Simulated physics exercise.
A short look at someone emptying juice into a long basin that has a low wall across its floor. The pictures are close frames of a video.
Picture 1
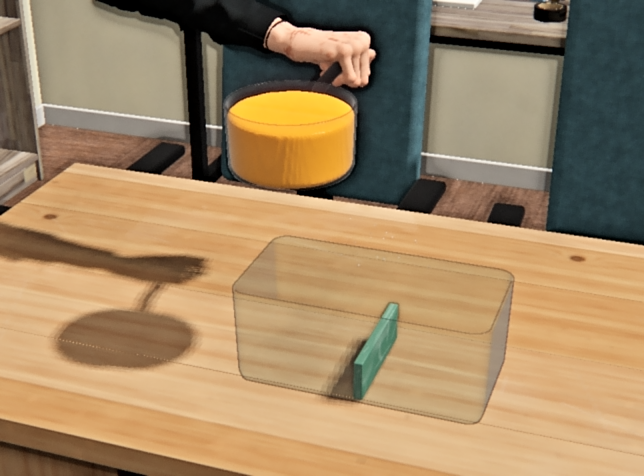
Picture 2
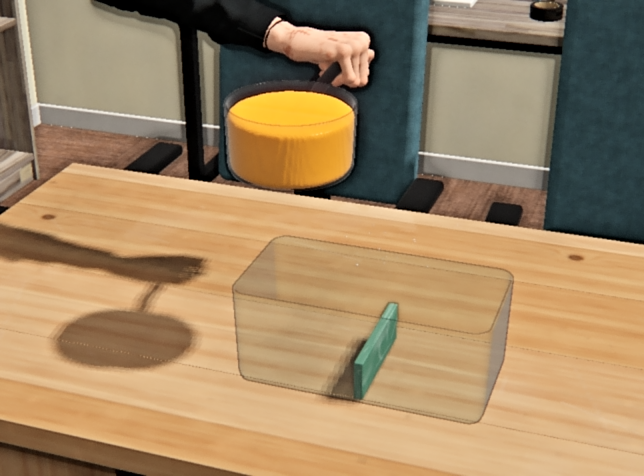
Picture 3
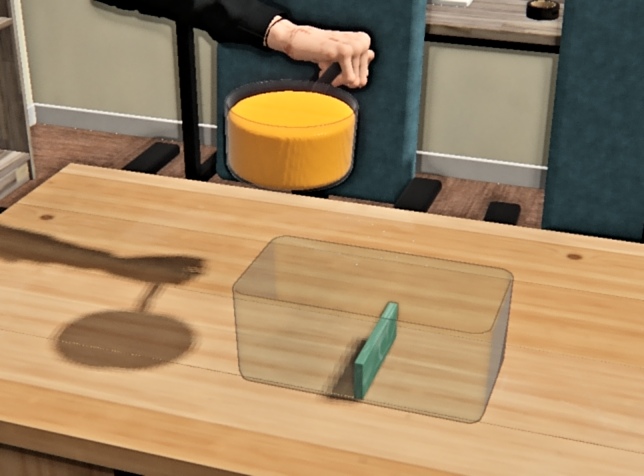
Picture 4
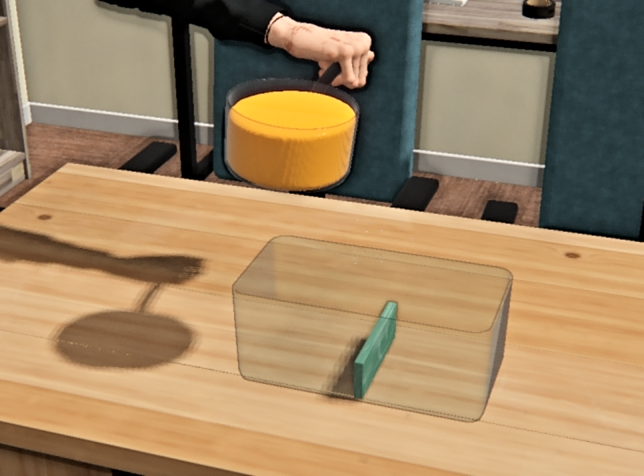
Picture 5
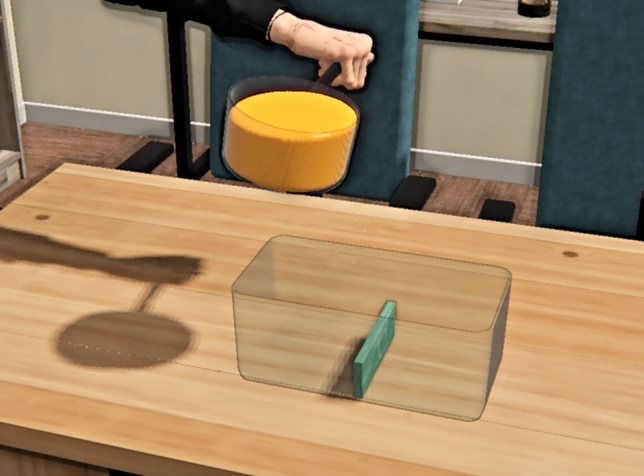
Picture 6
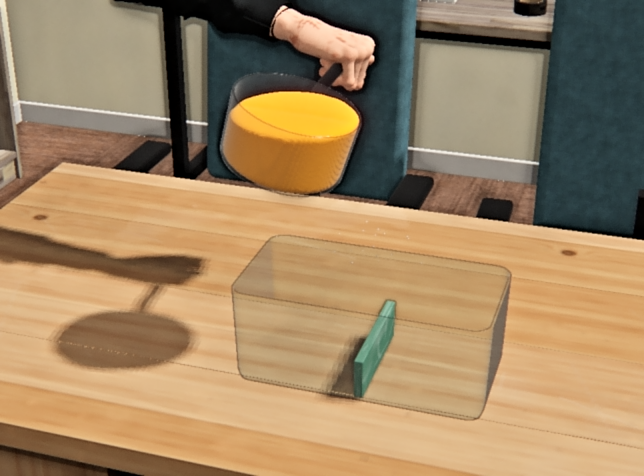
A hand held a pot of orange juice above a wooden table, behind a clear basin with a low green wall across its floor, and slowly tilted the pot a little to the right.
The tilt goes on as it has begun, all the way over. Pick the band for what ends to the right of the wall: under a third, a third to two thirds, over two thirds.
It comes to above two thirds.
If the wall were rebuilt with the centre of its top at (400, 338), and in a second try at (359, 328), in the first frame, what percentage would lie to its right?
About 55 and 85 per cent.
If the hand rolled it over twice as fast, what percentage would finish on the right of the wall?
Some 50 per cent.
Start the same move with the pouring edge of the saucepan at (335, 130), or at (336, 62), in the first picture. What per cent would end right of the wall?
Roughly 65 per cent, and 70 per cent.
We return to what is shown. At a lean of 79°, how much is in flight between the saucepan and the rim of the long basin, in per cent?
Some 40 per cent.
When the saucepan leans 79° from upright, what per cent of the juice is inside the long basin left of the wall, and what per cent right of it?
The left part 0 per cent, the right part 15.
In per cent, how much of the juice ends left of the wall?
It comes to 25 per cent or so.
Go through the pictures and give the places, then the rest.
In the first frame, it leans 0°; its right rim is at (353, 111); the juice meets the walls at (234, 104) and (352, 119); the long basin's rim runs from (254, 263) to (503, 304); the wall's top is at (377, 333).
In the second frame, it leans 1°; its right rim is at (353, 112); the juice meets the walls at (235, 104) and (352, 119).
In the third frame, it leans 3°; its right rim is at (354, 115); the juice meets the walls at (235, 104) and (353, 120).
In the fourth frame, it leans 6°; its right rim is at (355, 118); the juice meets the walls at (236, 104) and (354, 121).
In the fifth frame, it leans 10°; its right rim is at (356, 123); the juice meets the walls at (235, 104) and (355, 121).
In the sixth frame, it leans 16°; its right rim is at (357, 130); the juice meets the walls at (235, 107) and (358, 123).
A moment on, the saucepan is tipped on its side and 44 per cent is still to pour, 1 is left of the wall and 16 right of it.
Next, the saucepan is tipped right over and 5 per cent is still to pour, 11 is left of the wall and 75 right of it.
Then the saucepan is tipped right over and 0 per cent is still to pour, 24 is left of the wall and 75 right of it.
Later the saucepan is tipped right over and 0 per cent is still to pour, 24 is left of the wall and 75 right of it.
In the end 24 per cent lies left of the wall, 75 right of it and 1 outside.
